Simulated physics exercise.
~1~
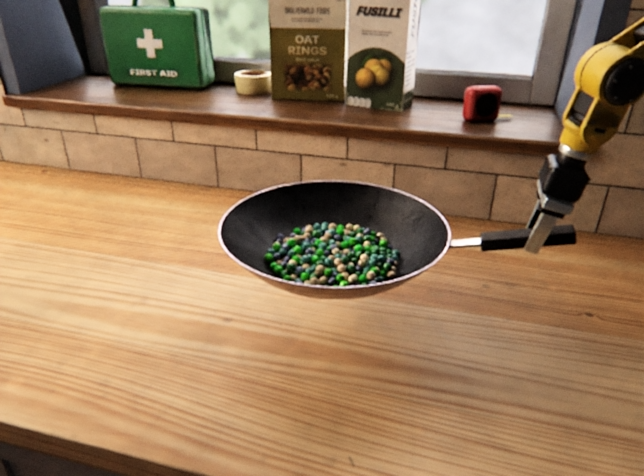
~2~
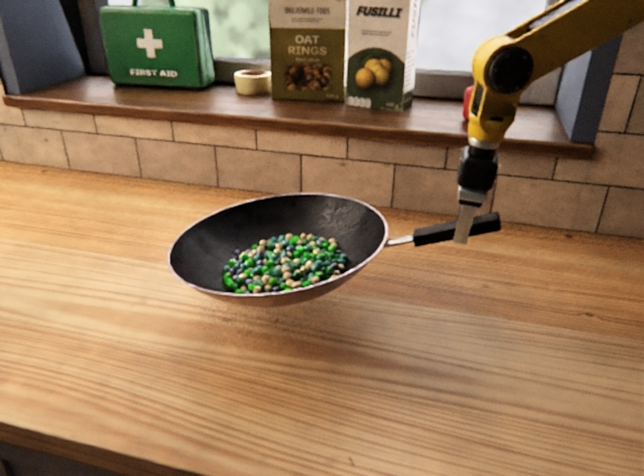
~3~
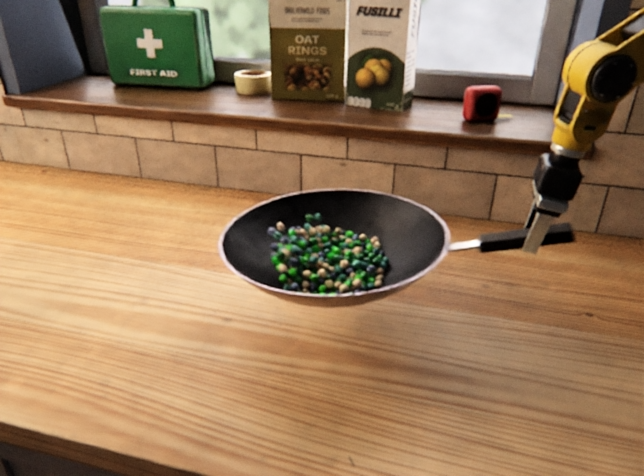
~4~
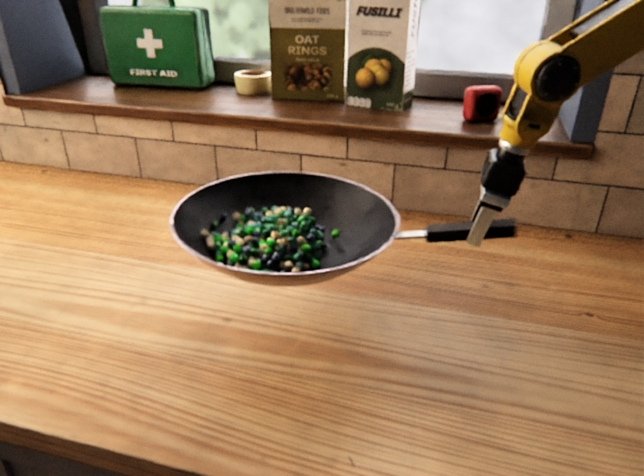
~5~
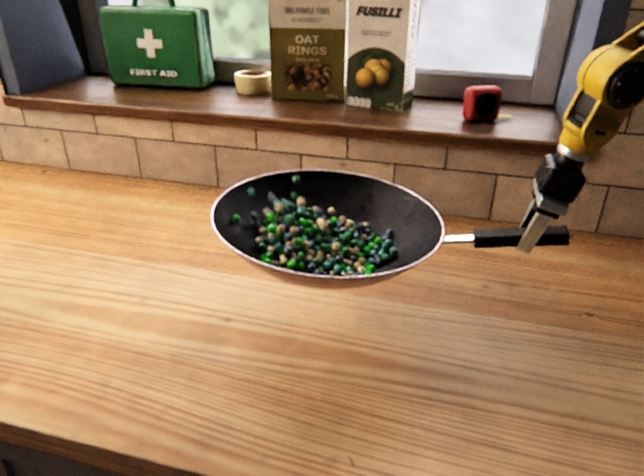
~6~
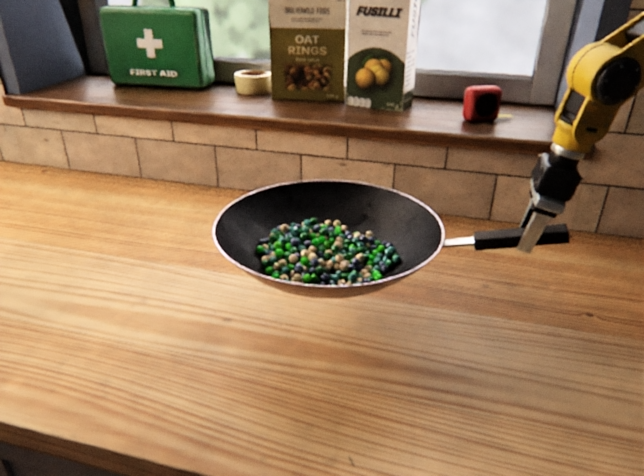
Robot arm shaking a wok of small round green, tan and dark sweets left and right above a wooden counter, keeping them inside.
